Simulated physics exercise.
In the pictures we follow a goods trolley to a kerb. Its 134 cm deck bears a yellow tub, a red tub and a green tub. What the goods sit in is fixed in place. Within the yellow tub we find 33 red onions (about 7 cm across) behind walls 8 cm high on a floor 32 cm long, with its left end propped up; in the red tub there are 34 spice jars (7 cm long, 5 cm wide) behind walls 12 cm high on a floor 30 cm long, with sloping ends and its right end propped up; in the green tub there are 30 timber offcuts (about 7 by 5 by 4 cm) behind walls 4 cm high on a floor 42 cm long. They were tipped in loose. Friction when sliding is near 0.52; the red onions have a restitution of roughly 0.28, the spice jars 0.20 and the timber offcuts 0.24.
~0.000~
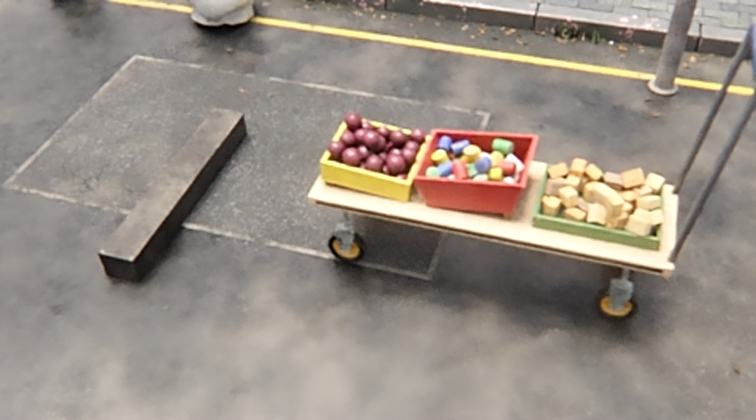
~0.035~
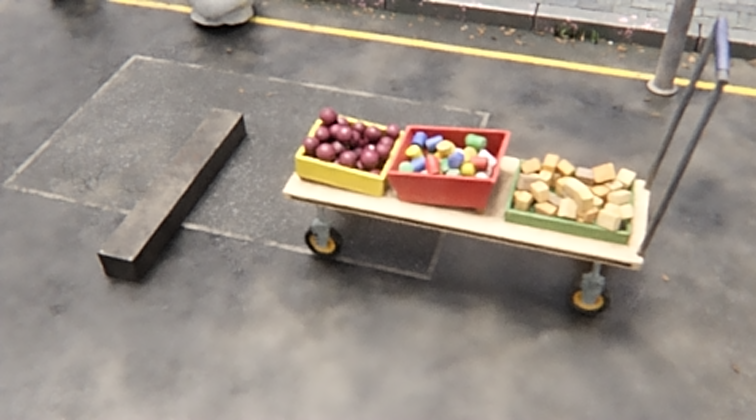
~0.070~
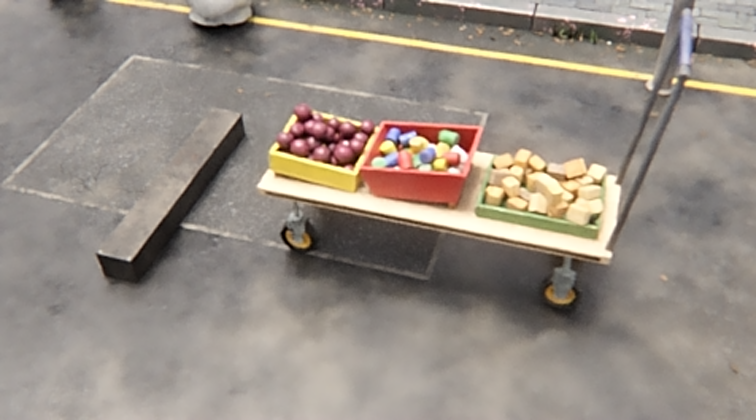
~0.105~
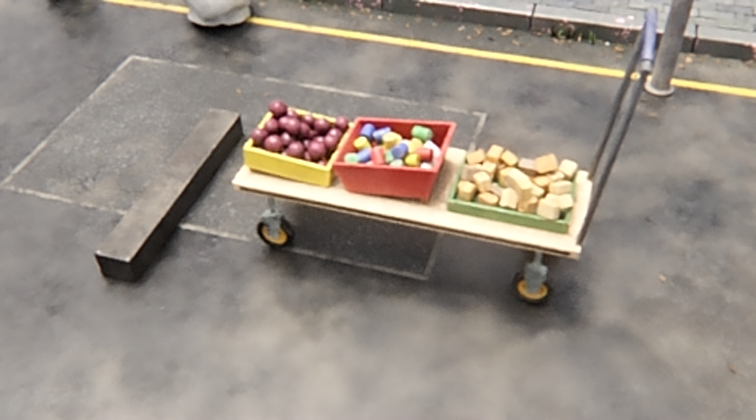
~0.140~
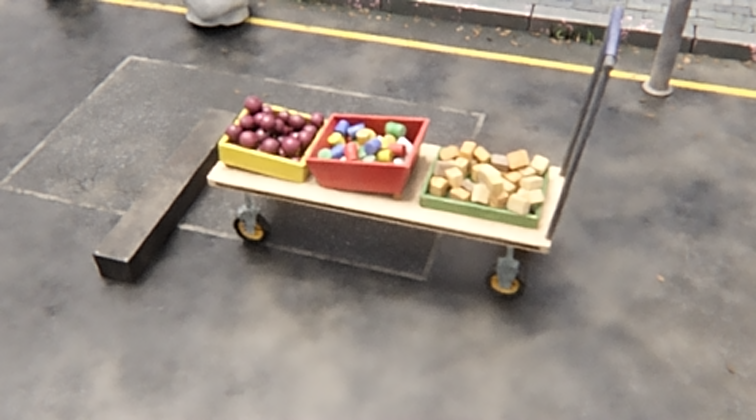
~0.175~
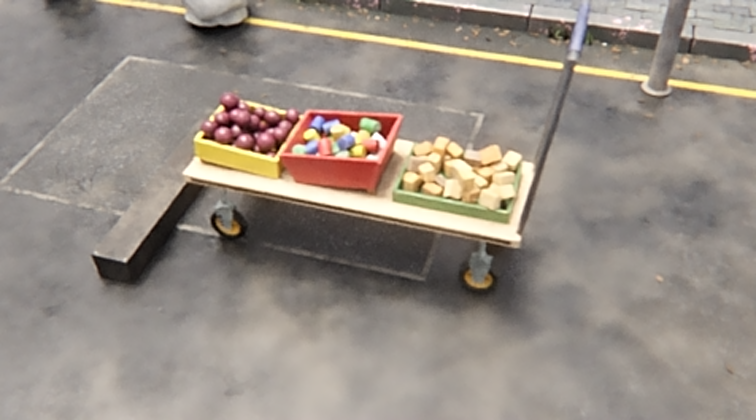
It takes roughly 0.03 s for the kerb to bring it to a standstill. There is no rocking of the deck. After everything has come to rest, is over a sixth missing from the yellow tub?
Yes, the outflow breaks through one sixth.
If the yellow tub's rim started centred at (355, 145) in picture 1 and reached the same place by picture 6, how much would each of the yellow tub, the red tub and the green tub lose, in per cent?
In that case you'd see yellow tub at 30, red tub at 20 and green tub at 40 percent.
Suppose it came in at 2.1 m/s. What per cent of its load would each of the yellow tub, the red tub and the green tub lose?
Yellow tub 30 %, red tub 10 %, green tub 20 %.
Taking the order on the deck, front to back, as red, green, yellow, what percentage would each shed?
With that order the yellow tub sheds 30 per cent of its load, the red tub 40 per cent, and the green tub 40 per cent.
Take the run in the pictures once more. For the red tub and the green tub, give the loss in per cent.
Roughly: Red tub 25 %, green tub 50 %.
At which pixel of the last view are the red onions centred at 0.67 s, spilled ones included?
Centre: About (187, 130) px.
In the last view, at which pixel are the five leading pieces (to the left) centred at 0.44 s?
Centre: About (104, 110) px.
After 0.22 s, impact.
After 0.32 s, 5 of 33 out of the yellow tub, 1 of 34 out of the red tub and 4 of 30 out of the green tub.
After 0.44 s, 10 of 33 out of the yellow tub, 7 of 34 out of the red tub and 10 of 30 out of the green tub.
After 0.67 s, 10 of 33 out of the yellow tub, 8 of 34 out of the red tub and 15 of 30 out of the green tub.
When it is over (at 1.18 s), 11 of 33 out of the yellow tub, 8 of 34 out of the red tub and 15 of 30 out of the green tub. Asked share, 11 of 33, 33 per cent.
